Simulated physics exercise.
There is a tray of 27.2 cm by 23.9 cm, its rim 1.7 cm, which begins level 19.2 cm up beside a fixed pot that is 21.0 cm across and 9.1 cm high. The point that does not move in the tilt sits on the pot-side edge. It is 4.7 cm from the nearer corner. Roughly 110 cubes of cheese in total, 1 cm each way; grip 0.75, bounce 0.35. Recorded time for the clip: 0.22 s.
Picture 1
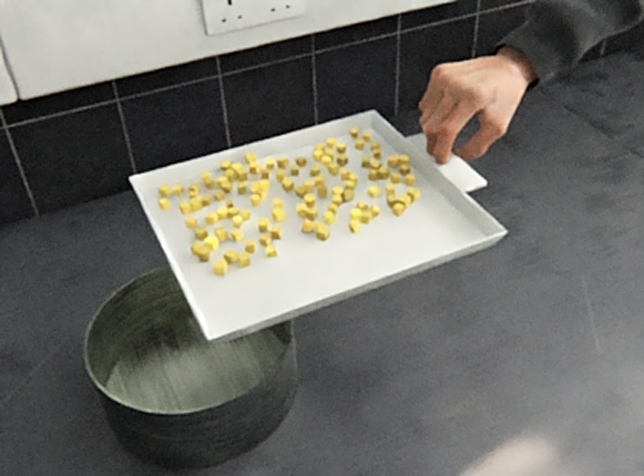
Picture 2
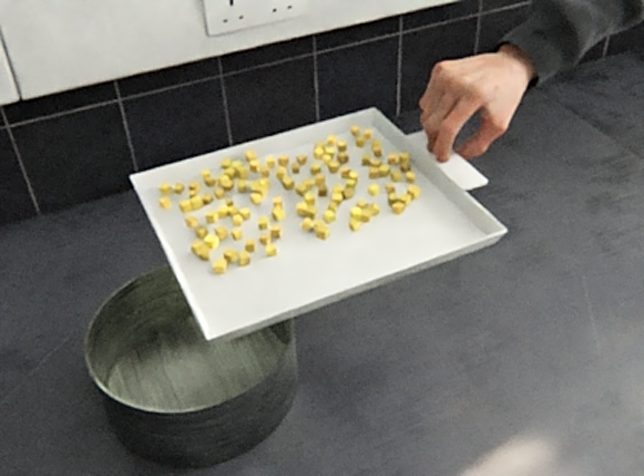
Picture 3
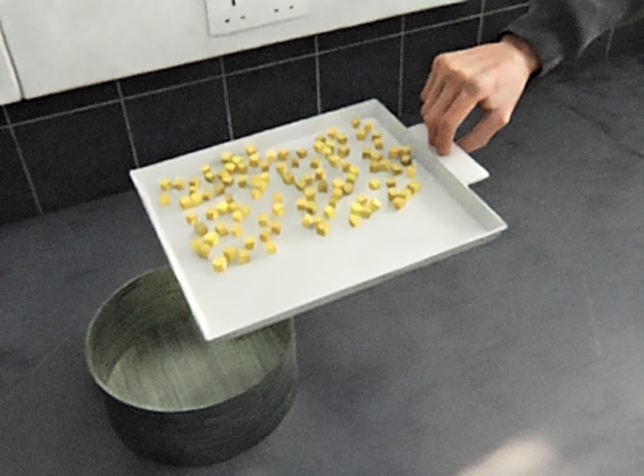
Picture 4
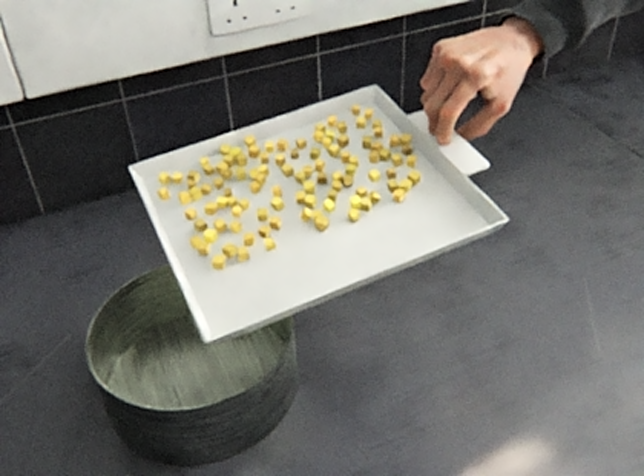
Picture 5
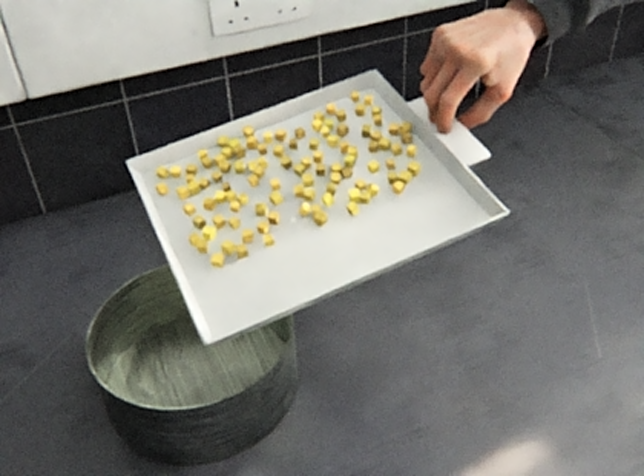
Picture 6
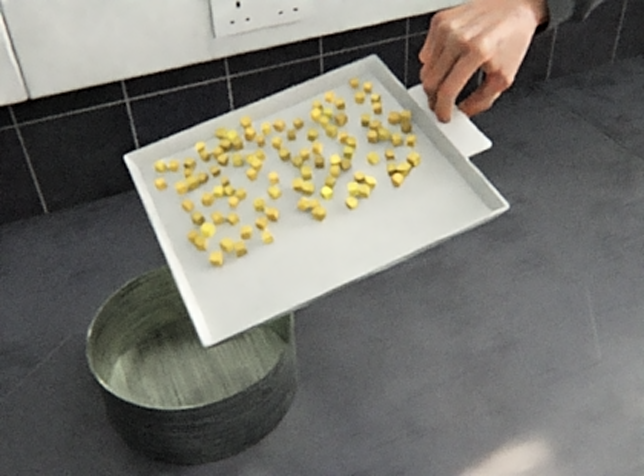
To begin with, a hand at the right holds a white tray scattered with small yellow cubes, partly above a dark round pot on a grey worktop. The hand then gradually raises the tray's far right side, tilting it towards the left front corner, while the cubes barely shift across its surface.
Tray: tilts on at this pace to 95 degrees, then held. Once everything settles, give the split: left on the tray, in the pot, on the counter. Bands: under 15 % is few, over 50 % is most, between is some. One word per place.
Tray: Few, pot: Few, counter: Most.
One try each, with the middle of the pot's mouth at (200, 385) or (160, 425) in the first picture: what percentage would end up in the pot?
Spot one: Some 60 per cent; spot two: Some 95 per cent.
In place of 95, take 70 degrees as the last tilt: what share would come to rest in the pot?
That would be around 0 percent.
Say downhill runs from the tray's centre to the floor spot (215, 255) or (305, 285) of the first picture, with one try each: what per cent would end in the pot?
Roughly 55 % for the first direction, roughly 0 % for the second.
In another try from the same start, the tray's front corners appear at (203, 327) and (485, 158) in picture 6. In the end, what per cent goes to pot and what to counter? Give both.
Final per cent - pot 60, counter 40.
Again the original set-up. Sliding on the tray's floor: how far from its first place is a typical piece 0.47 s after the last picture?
It has moved some 8 cm from its start.
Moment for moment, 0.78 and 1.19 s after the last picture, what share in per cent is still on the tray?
The figures go 15 and then 0.
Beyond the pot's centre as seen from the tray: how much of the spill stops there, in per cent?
Around 90 per cent, give or take.
Then, 0.47 s after the last picture, tilt 52 degrees; the tray holds 100 %, the pot 0 %.
Then, 0.78 s after the last picture, tilt 78 degrees; the tray holds 15 %, the pot 0 %.
Then, 1.19 s after the last picture, tilt 95 degrees; the tray holds 0 %, the pot 0 %.
In the end, tray 0 %, pot 0 %, counter 100 %.
